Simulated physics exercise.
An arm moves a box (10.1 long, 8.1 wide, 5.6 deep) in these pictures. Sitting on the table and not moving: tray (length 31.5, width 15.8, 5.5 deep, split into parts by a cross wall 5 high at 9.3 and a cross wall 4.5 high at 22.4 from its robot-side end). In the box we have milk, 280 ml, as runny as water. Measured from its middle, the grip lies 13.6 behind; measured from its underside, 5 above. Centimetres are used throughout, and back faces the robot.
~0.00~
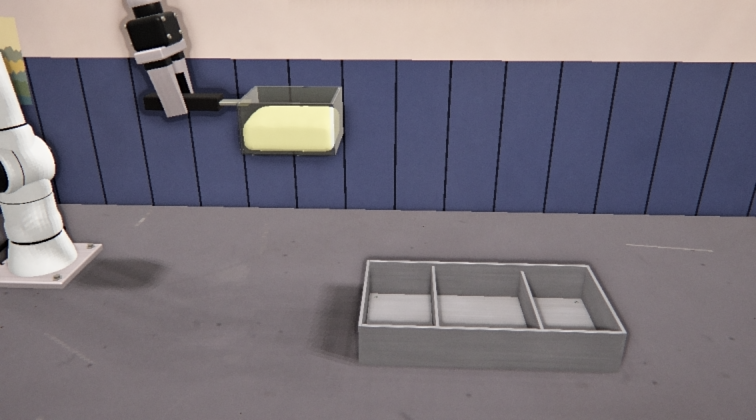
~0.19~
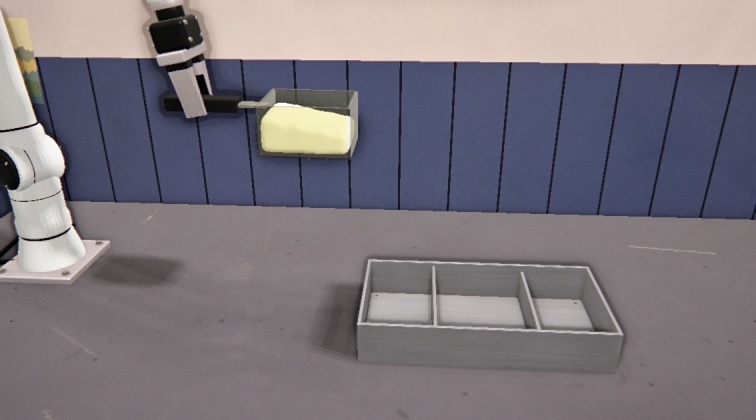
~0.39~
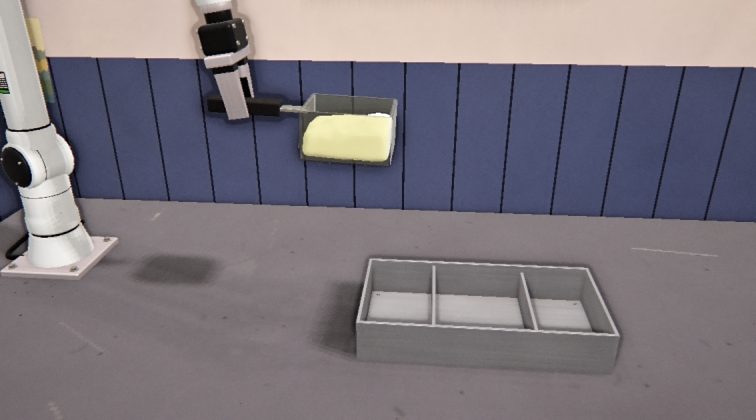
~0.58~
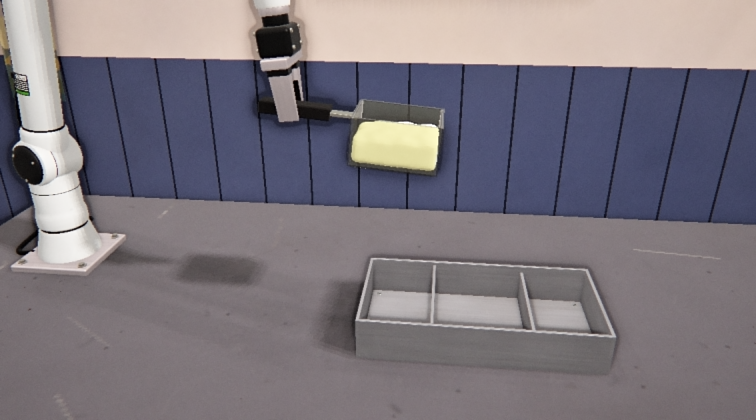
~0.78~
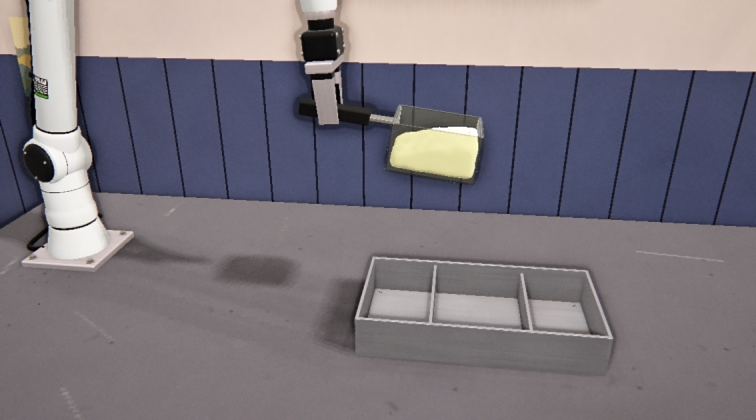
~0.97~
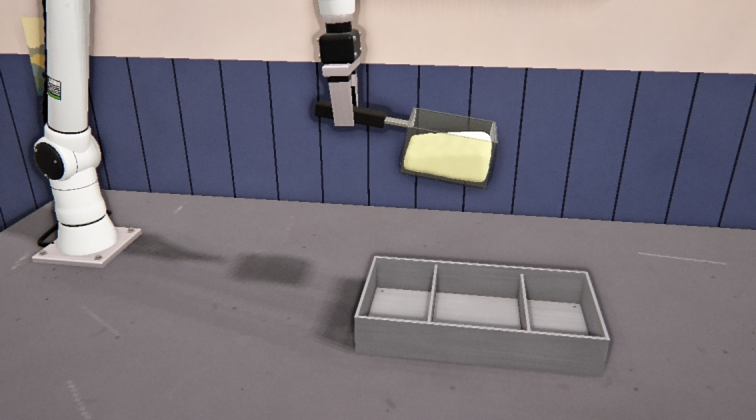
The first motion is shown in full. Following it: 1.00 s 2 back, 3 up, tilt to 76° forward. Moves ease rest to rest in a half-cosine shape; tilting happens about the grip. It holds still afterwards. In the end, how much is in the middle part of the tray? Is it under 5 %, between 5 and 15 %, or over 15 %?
Over 15 %.
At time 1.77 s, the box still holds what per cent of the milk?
Share still held: Near 50 %.
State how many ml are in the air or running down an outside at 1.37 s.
Roughly 0 ml.
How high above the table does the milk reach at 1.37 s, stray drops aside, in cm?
24 cm.
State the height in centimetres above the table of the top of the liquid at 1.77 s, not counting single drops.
Up to some 19 cm.
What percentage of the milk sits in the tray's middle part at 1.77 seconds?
25 per cent.
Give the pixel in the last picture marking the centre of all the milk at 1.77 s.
Around (405, 252).
After 1.37 s, tilted 31° forward, liquid up to 24 above the table; 275 ml in the box.
After 1.77 s, tilted 70° forward, liquid up to 45 above the table; 140 ml in the box, 75 ml in the middle part, 20 ml in the robot-side part, 35 ml in the air or running down outside.
After 2.17 s, tilted 76° forward, liquid up to 79 above the table; 115 ml in the robot-side part, 75 ml in the middle part, 60 ml in the box, 5 ml on the table or floor, 20 ml in the air or running down outside.
After 2.97 s, tilted 76° forward, liquid up to 17 above the table; 135 ml in the robot-side part, 75 ml in the middle part, 45 ml in the box, 15 ml on the table or floor.
At rest, 135 ml in the robot-side part, 75 ml in the middle part, 45 ml in the box, 15 ml on the table or floor. That is 27 % in the middle part of the tray.
